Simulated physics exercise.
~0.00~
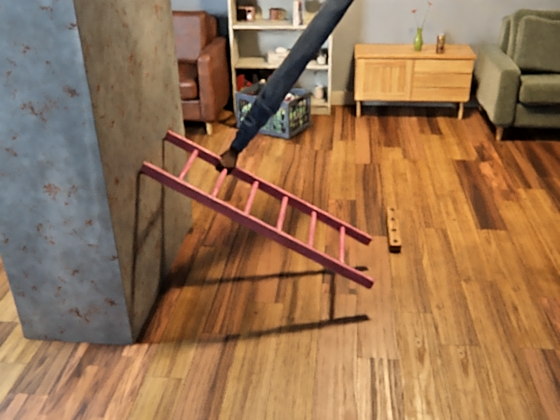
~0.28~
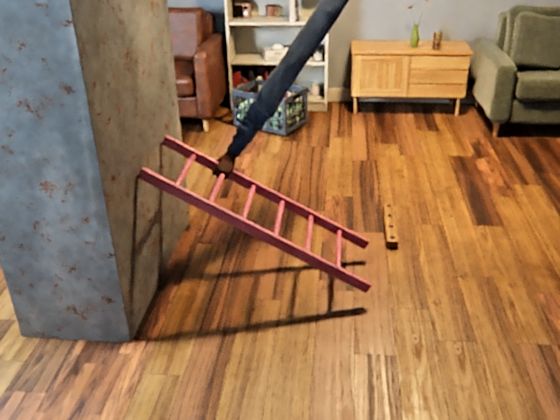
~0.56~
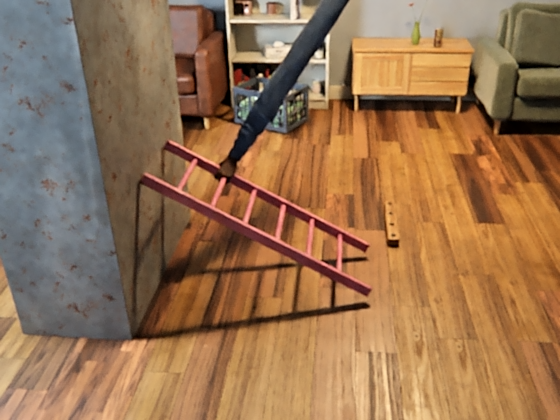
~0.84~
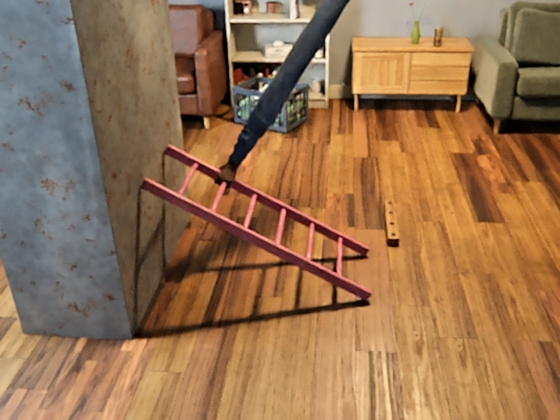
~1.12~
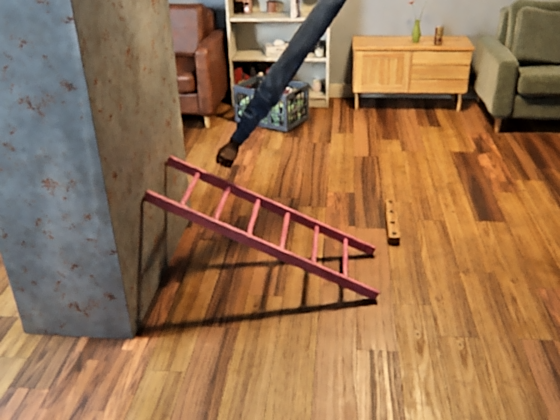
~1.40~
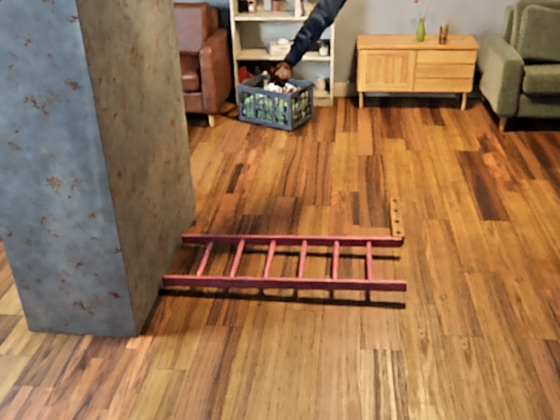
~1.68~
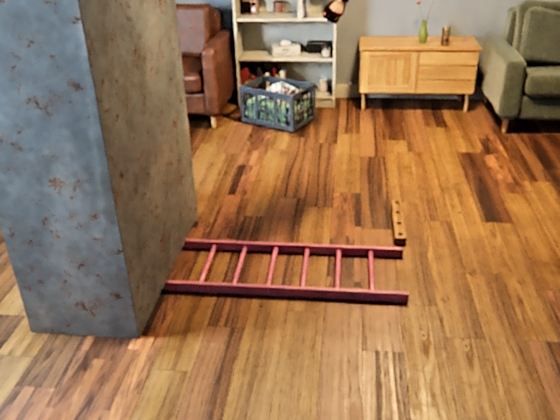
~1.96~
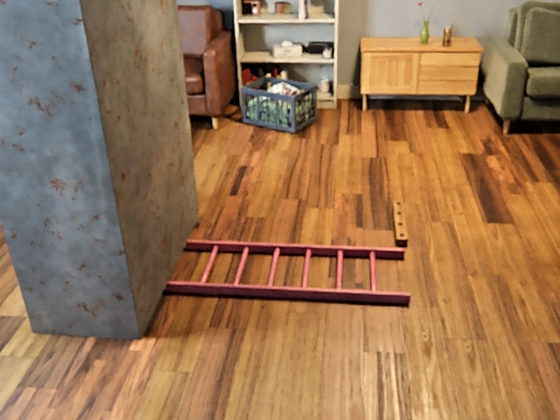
Pink ladder being lowered against a grey pillar by a hand, then slipping down once released and lying flat on the wooden floor.
